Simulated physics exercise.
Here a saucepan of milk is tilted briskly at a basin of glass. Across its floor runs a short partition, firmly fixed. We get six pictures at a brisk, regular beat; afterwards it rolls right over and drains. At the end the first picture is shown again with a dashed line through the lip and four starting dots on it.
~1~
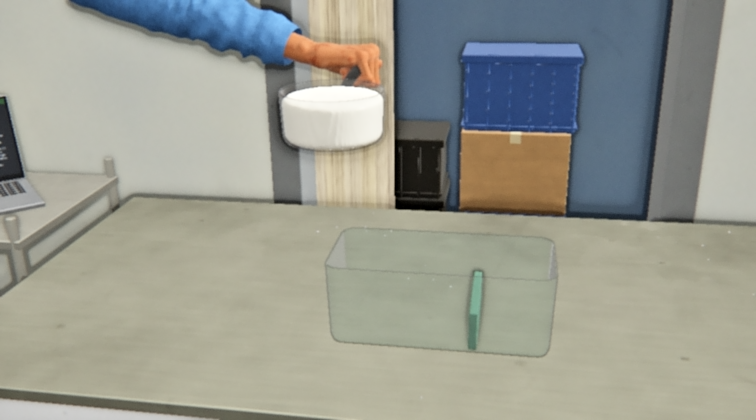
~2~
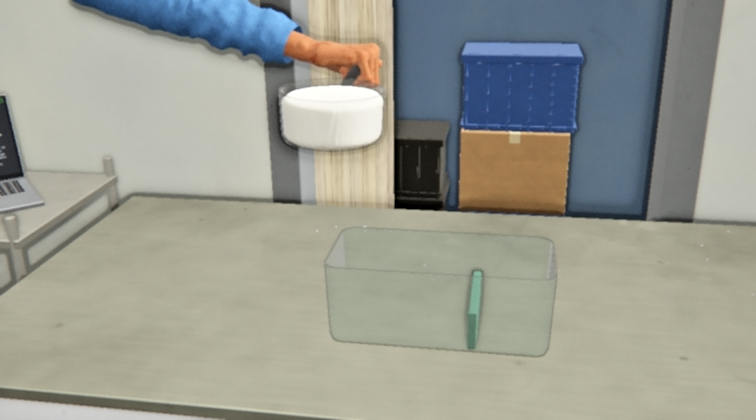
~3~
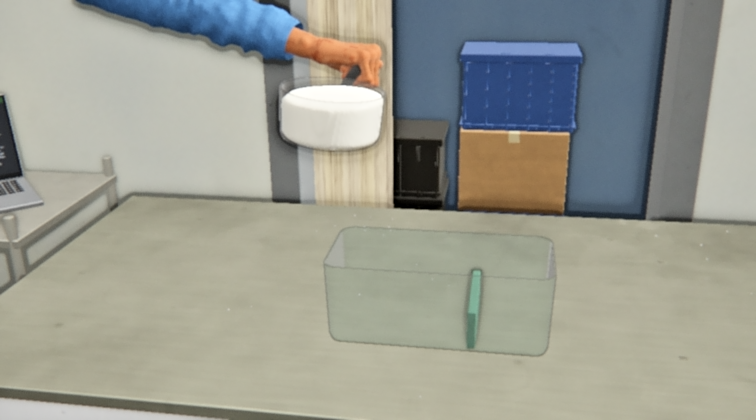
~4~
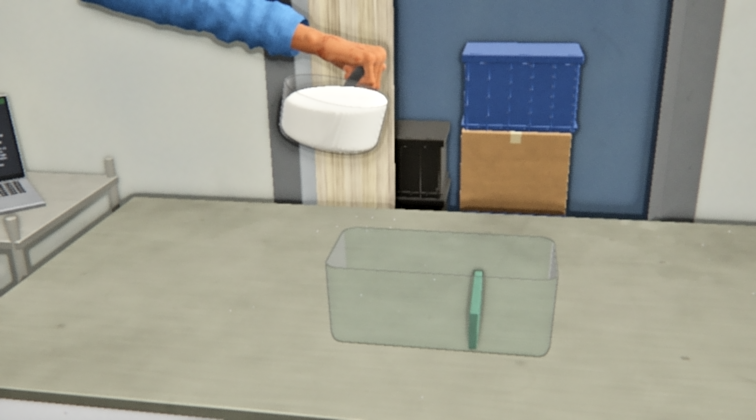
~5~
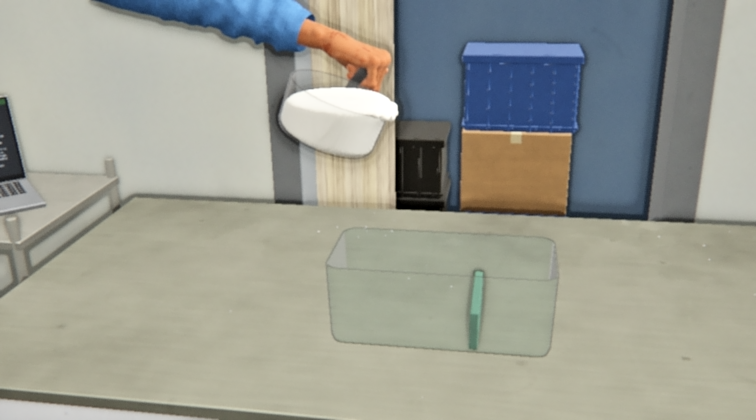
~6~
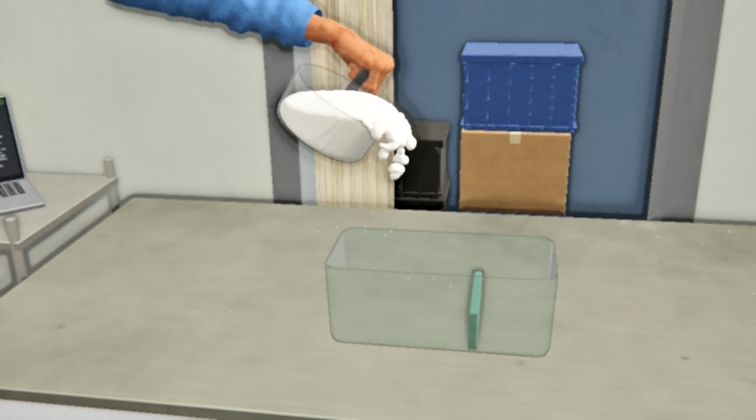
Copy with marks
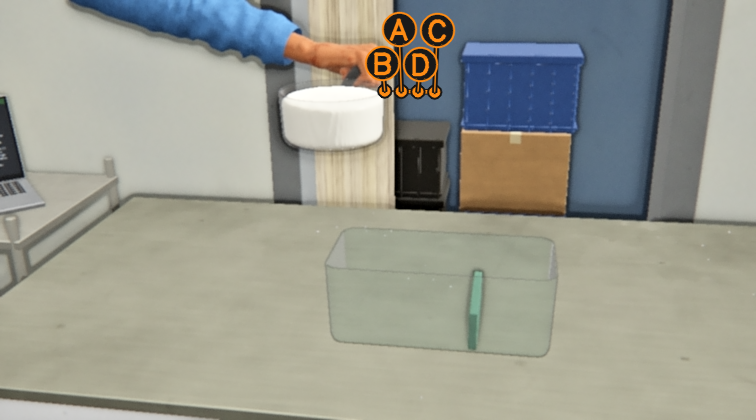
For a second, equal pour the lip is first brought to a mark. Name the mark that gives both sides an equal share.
Use spot D.
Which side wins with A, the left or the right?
The left one.
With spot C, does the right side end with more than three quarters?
No, it does not.
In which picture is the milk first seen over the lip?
Picture 5.
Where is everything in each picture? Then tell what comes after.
Upright, lip at (382, 90); basin from (331, 338) to (550, 354); top of the wall at (476, 291); nothing has left yet.
Upright, lip at (382, 91); nothing has left yet.
Tipped about 6°, lip at (383, 95); nothing has left yet.
Tipped about 13°, lip at (386, 102); nothing has left yet.
Tipped about 22°, lip at (388, 111); milk is over the lip, down to (391, 117).
Tipped about 33°, lip at (387, 121); milk is over the lip, down to (396, 176).
On the marked copy, A at (401, 91); B at (384, 91); C at (434, 92); D at (417, 91).
If A is chosen, about 78 % ends left of the wall and 21 % right of it.
If B is chosen, about 97 % ends left of the wall and 2 % right of it.
If C is chosen, about 32 % ends left of the wall and 67 % right of it.
If D is chosen, about 50 % ends left of the wall and 48 % right of it.
